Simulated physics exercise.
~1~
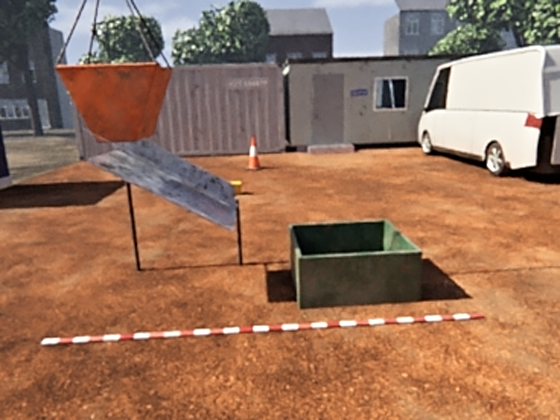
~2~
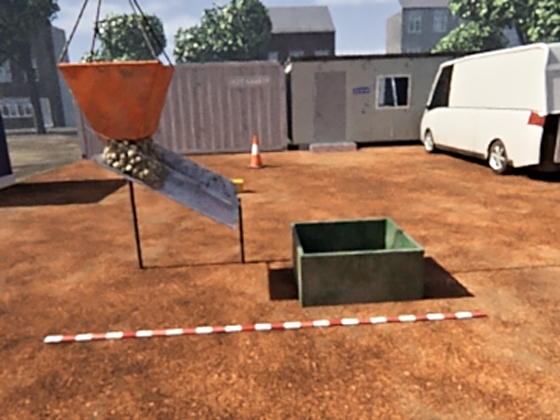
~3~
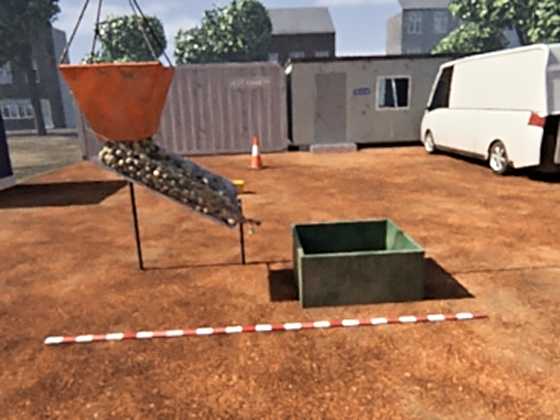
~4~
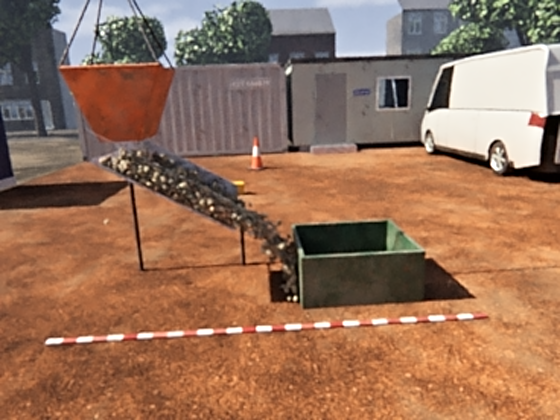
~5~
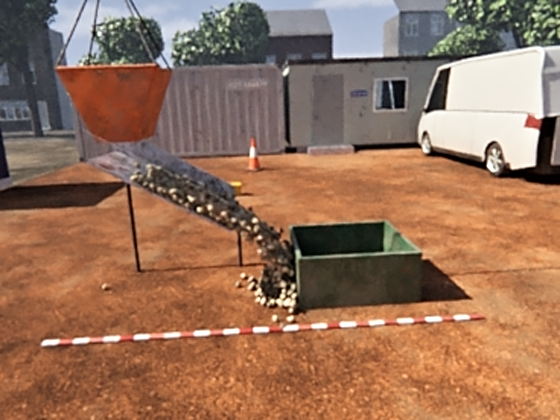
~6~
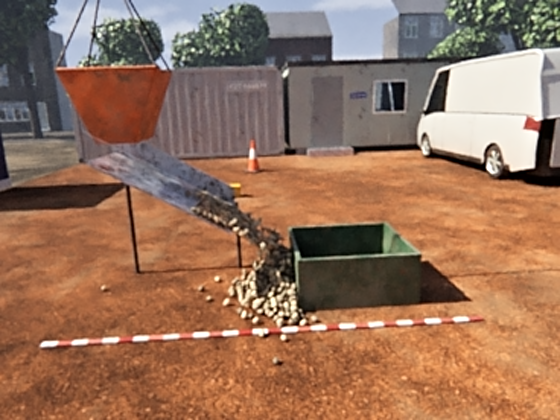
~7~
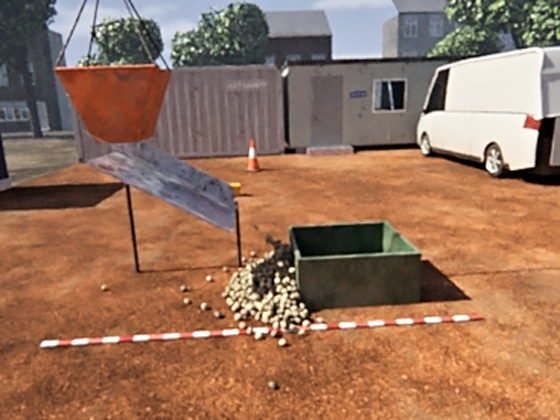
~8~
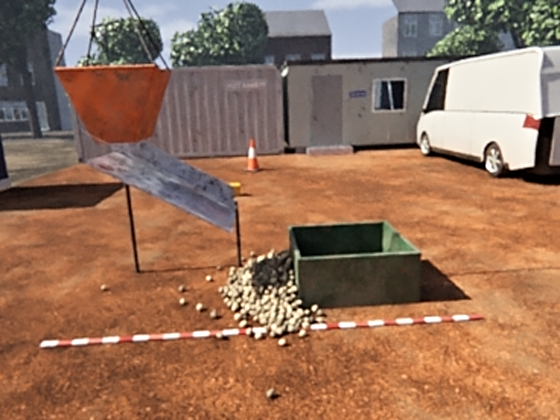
At the start, an orange hopper hangs by cables above a sloping steel chute, with an open green bin standing on reddish ground to the right, behind a red and white striped pole. Pale, rounded stones drop from the hopper onto the top of the chute. They slide down to the right, spreading along the steel, and pour off its lower edge just short of the bin. The stones pile up against the bin's left side while a few scatter across the ground. The chute empties, and the heap comes to rest outside the bin, partly over the pole.
